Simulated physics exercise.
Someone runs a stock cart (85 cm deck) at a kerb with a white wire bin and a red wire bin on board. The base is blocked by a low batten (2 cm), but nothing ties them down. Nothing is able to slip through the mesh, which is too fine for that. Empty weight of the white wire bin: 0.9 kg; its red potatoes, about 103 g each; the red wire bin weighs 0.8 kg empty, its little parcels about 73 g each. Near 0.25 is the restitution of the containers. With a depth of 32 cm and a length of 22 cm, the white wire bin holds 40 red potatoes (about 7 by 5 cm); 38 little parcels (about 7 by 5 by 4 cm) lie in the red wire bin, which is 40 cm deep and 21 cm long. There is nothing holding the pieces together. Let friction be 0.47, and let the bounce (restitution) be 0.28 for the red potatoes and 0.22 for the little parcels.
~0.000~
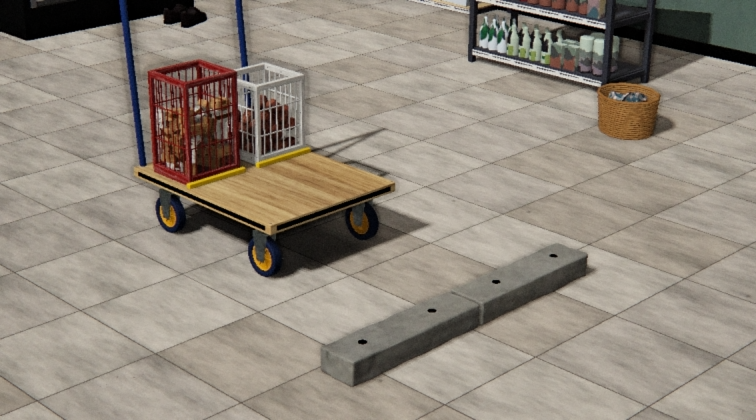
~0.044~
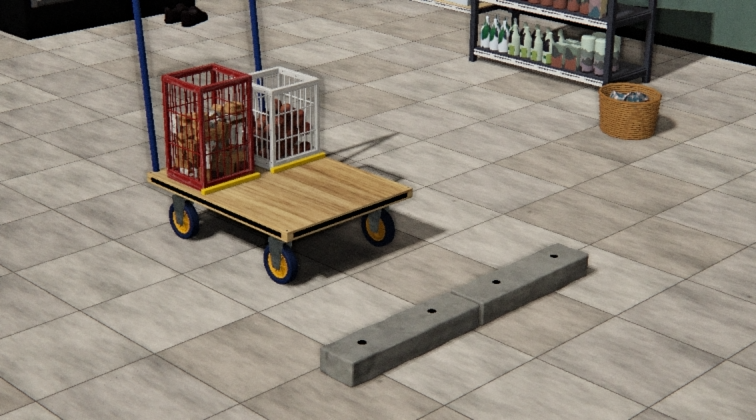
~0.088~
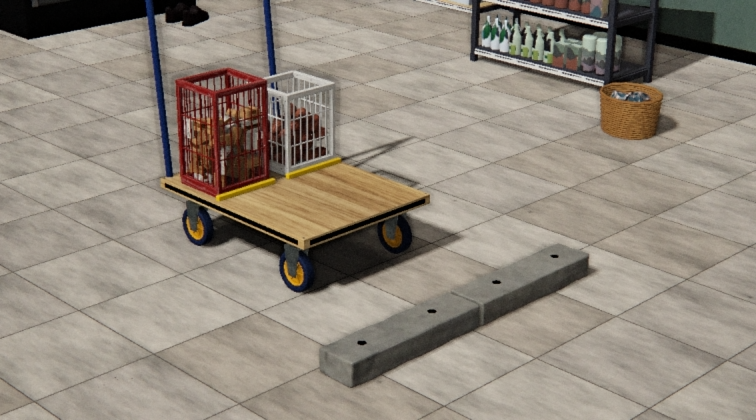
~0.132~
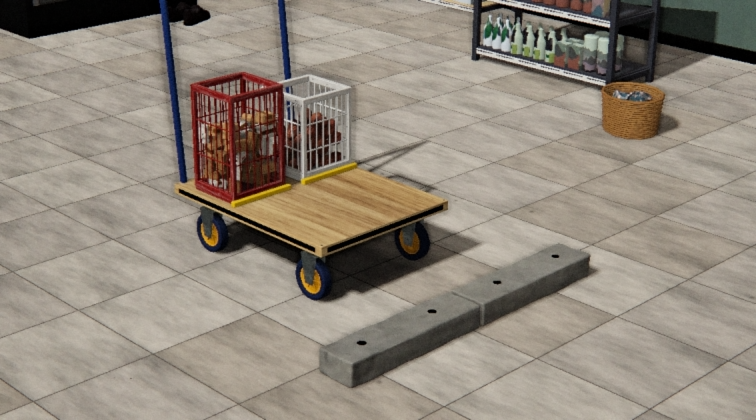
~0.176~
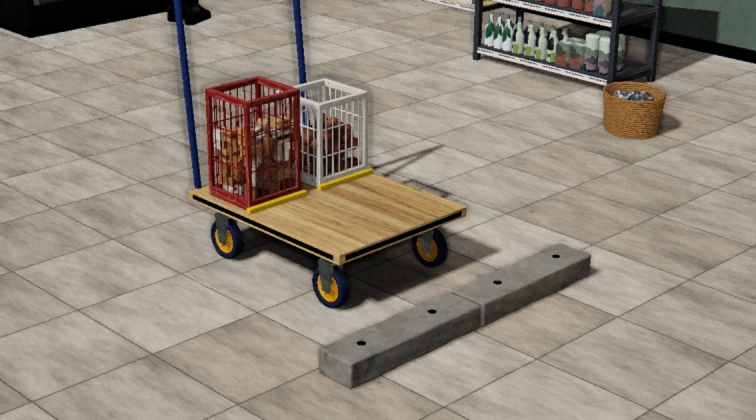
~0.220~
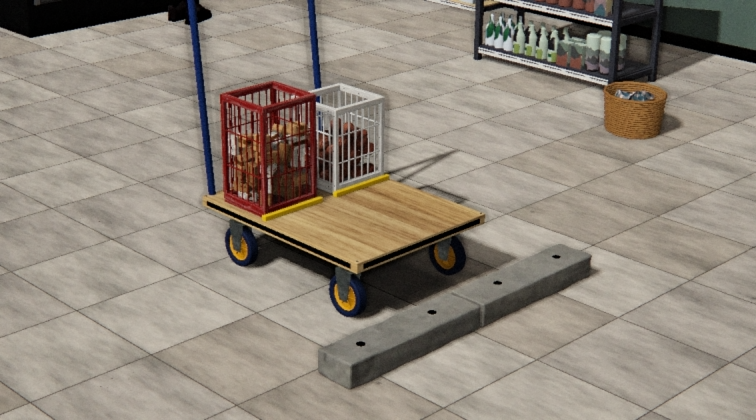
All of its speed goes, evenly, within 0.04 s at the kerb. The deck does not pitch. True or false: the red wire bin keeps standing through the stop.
False.
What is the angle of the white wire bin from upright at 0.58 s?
I'd put the lean near 30°.
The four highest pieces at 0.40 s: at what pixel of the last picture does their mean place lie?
I'd put it somewhere around (322, 150).
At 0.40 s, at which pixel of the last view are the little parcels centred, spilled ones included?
I'd put it close to (316, 173).
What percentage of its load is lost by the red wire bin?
15 %.
After 0.28 s, it starts to lose speed.
After 0.40 s, the white wire bin leans 22° with 0 of 40 out and the red wire bin leans 30° with 0 of 38 out.
After 0.58 s, the white wire bin leans 30° with 0 of 40 out and the red wire bin is down with 0 of 38 out.
After 0.88 s, the white wire bin is upright with 0 of 40 out and the red wire bin is down with 3 of 38 out.
When it is over (at 1.04 s), the white wire bin is upright with 0 of 40 out and the red wire bin is down with 6 of 38 out. Greatest lean of the red wire bin, 94°.
